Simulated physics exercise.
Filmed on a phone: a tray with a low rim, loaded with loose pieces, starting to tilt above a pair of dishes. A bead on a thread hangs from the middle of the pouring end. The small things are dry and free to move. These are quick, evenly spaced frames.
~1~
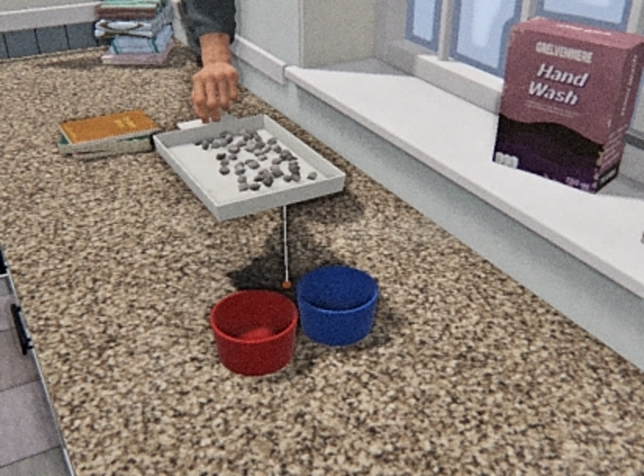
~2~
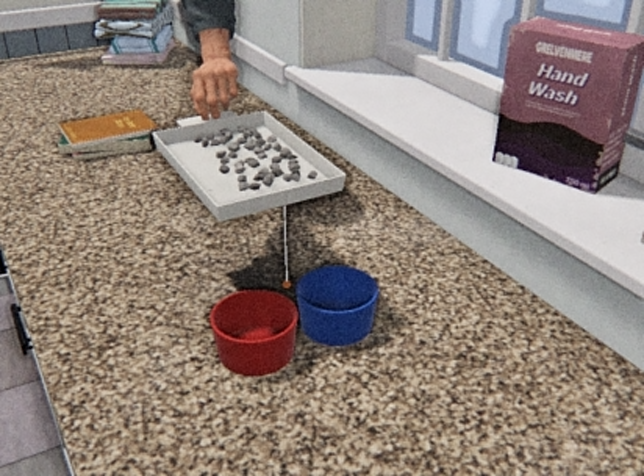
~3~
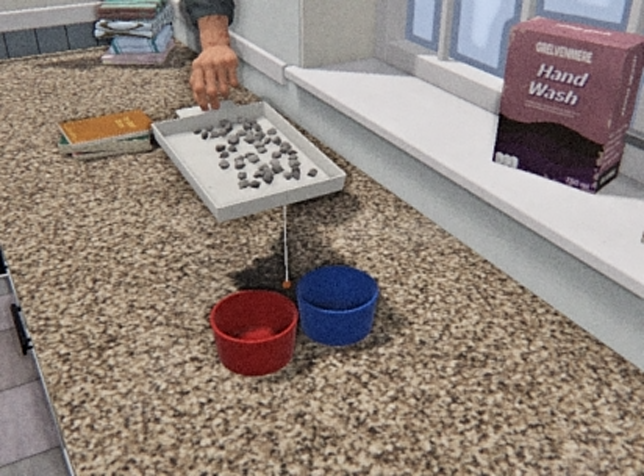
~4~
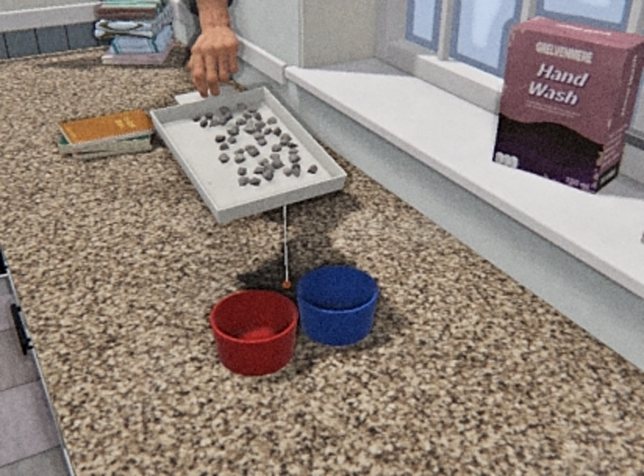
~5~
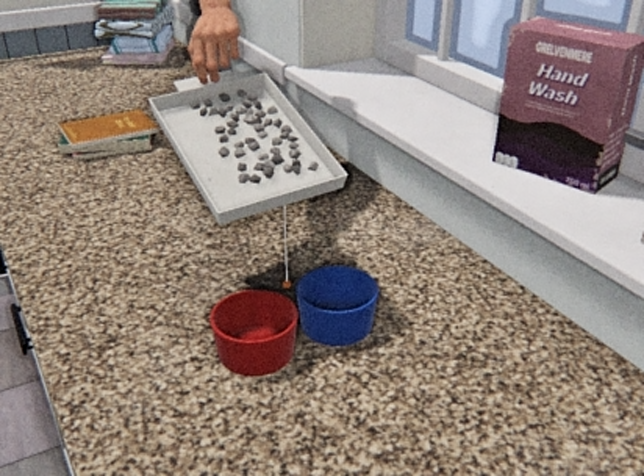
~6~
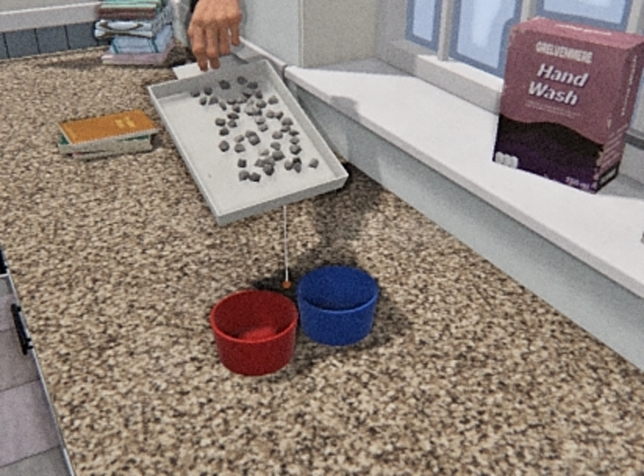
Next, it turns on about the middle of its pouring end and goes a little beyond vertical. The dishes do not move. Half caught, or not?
In the dishes lies the larger part of it.
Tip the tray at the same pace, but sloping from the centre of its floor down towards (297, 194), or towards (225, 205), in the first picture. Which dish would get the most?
The first try: The right one. The second: The dish on the left.
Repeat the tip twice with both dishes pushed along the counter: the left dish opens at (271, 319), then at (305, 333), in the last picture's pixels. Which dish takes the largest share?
The first try: The left dish. The second: The left-hand dish.
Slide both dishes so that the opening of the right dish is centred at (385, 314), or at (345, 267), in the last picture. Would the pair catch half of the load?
In turn: Less than half; not half.
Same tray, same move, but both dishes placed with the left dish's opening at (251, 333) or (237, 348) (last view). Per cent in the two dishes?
About 90 and 80 per cent.
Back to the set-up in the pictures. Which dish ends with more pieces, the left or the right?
That is the left-hand dish.
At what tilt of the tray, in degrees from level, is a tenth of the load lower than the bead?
At about 85°.
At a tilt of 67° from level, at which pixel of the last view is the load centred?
Near (272, 193).
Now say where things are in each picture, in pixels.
Corners of the pouring end at (218, 204) and (342, 174), level; middle of the load at (263, 158), bits of gravel; left dish at (273, 353); right dish at (357, 324); bead on its thread at (287, 284), in the first frame.
Corners of the pouring end at (219, 205) and (342, 174), level; middle of the load at (263, 156), in the second frame.
Corners of the pouring end at (219, 206) and (343, 174), tipped barely, lowest at the left corner; middle of the load at (263, 151), in the third frame.
Corners of the pouring end at (219, 208) and (344, 174), tipped a little, lowest at the left corner; middle of the load at (263, 143), in the fourth frame.
Corners of the pouring end at (220, 211) and (344, 174), tipped clearly, lowest at the left corner; middle of the load at (263, 135), in the fifth frame.
Corners of the pouring end at (220, 213) and (345, 174), tipped clearly, lowest at the left corner; middle of the load at (264, 128), a small part on the move; left dish at (273, 353); right dish at (357, 324), in the sixth frame.
Soon, tray tipped steeply; nearly all on the tray; a stray few in the air.
A while on, tray tipped past a quarter turn; about two thirds on the tray; about a quarter in the left dish; a small part outside both; a small part in the air.
Towards the end, tray tipped past a quarter turn; about two thirds in the left dish; a small part in the right dish; about a third outside both.
Finally, tray tipped past a quarter turn; about two thirds in the left dish; a small part in the right dish; about a third outside both.
